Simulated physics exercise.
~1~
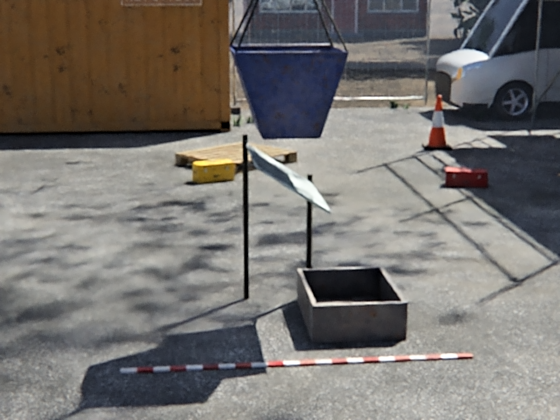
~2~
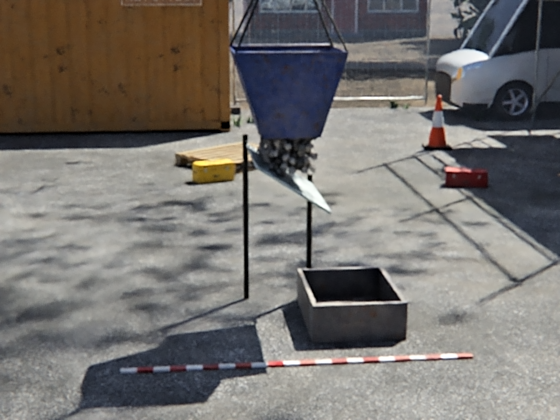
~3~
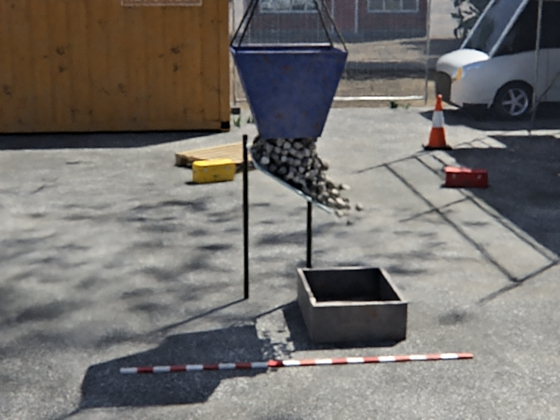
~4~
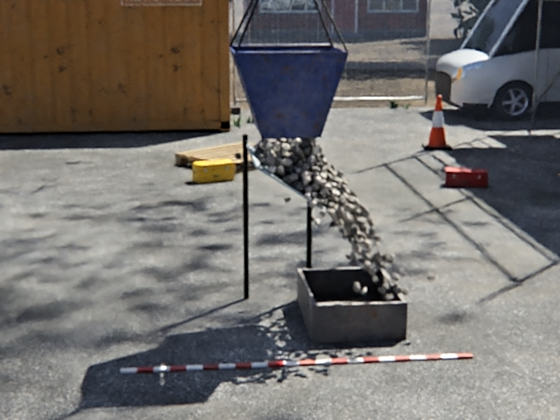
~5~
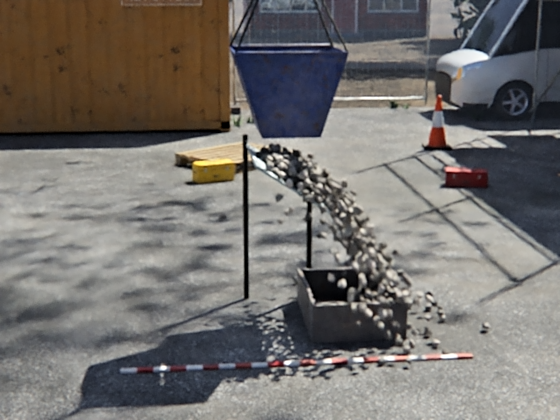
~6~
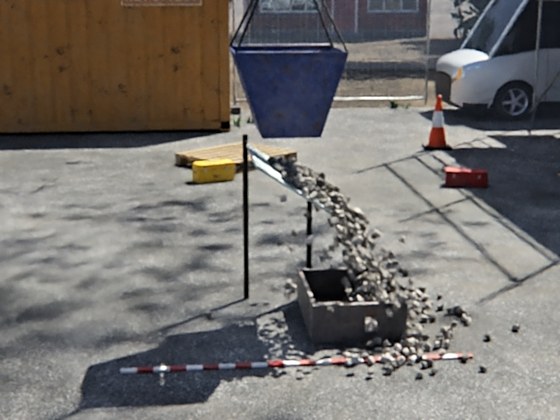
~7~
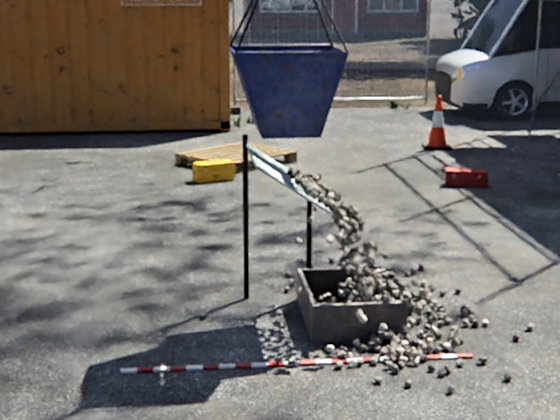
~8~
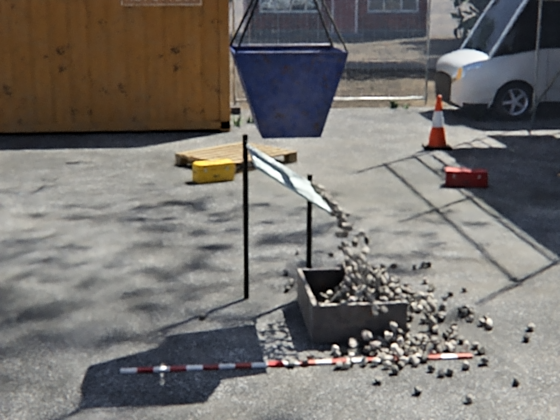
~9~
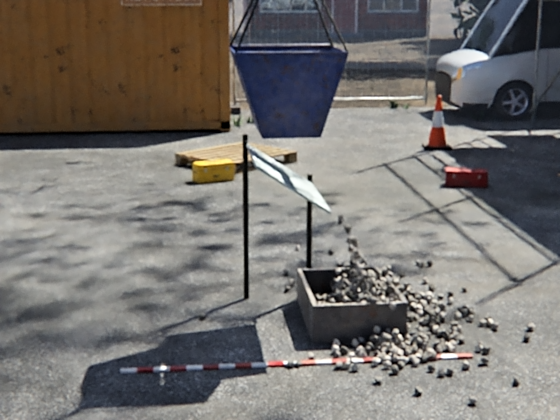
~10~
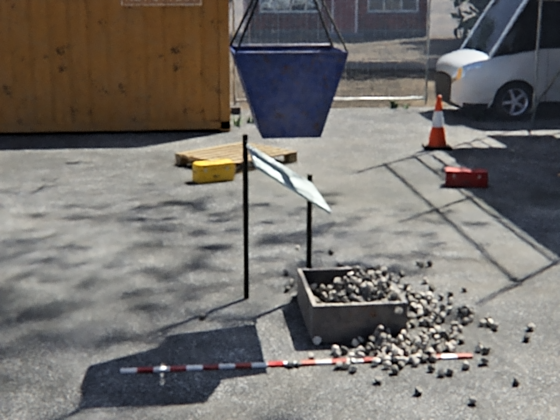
A blue skip hanging still above a sloping steel sheet dropped its load of grey stones, which slid down to the right and poured into and over an open box, ending with most heaped inside and the rest scattered beside it, mainly to the right.
